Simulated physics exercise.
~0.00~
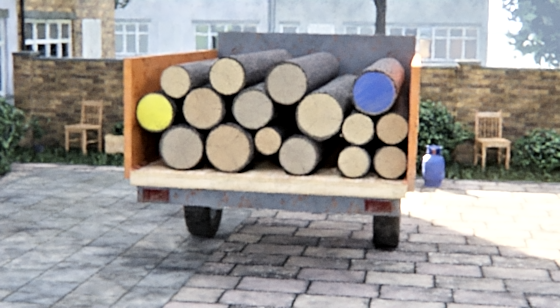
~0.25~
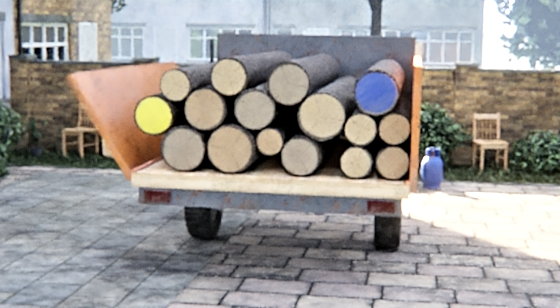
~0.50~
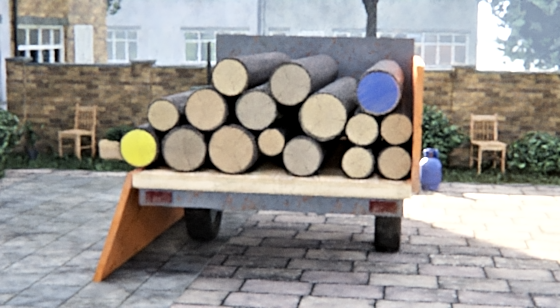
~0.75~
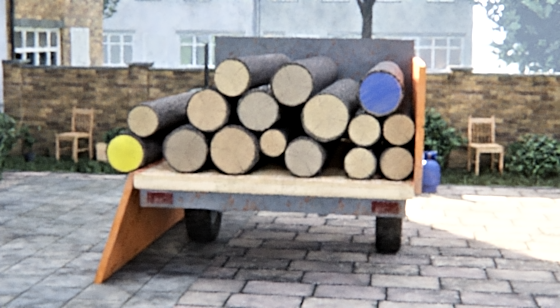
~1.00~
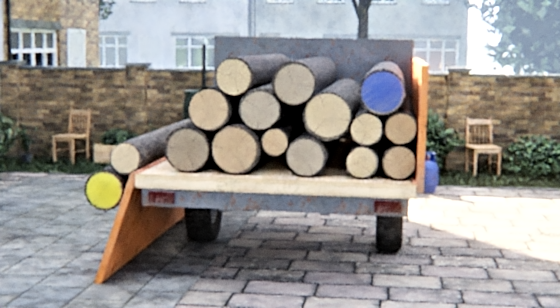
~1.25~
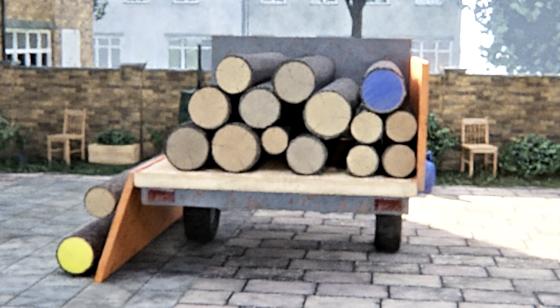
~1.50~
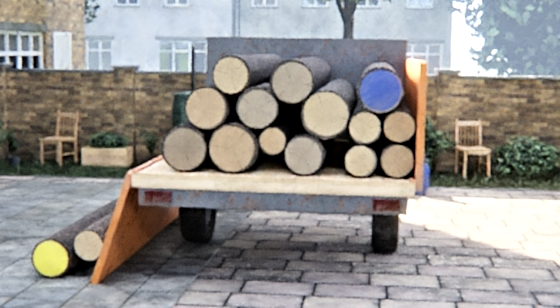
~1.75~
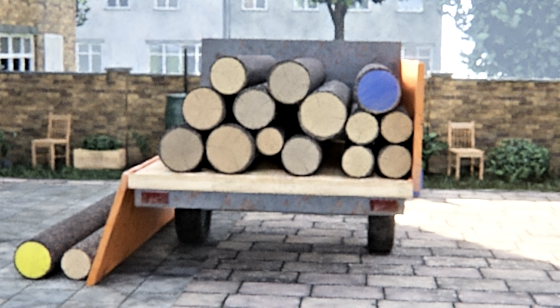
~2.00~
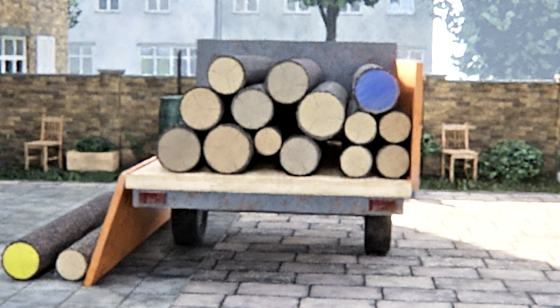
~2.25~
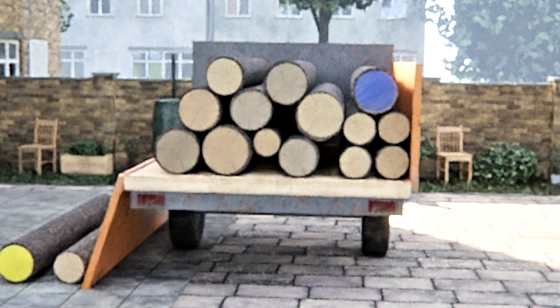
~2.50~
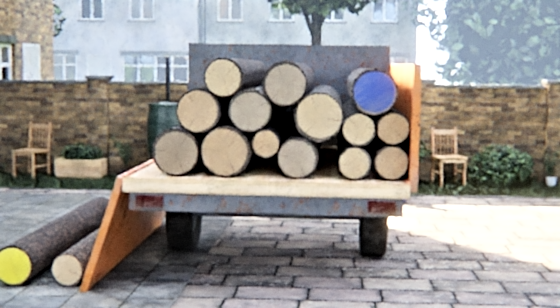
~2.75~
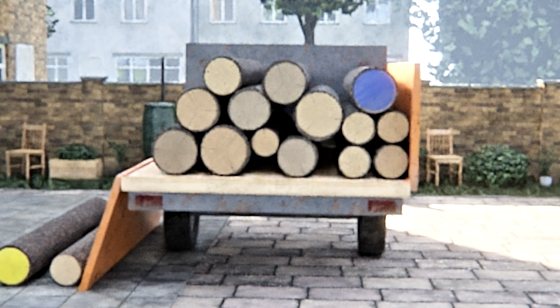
A flat farm trailer stacked with cut logs stands on a paved yard, seen from behind, with a brick wall, wooden chairs and pale buildings beyond. One log at the left end of the pile has a yellow face, and one high on the right has a blue face. The orange left side drops open and hangs down. The yellow log slides left and falls over the edge, and a plain log follows it. Both roll a little to the left and settle side by side on the paving, while the blue log and the rest stay stacked aboard.
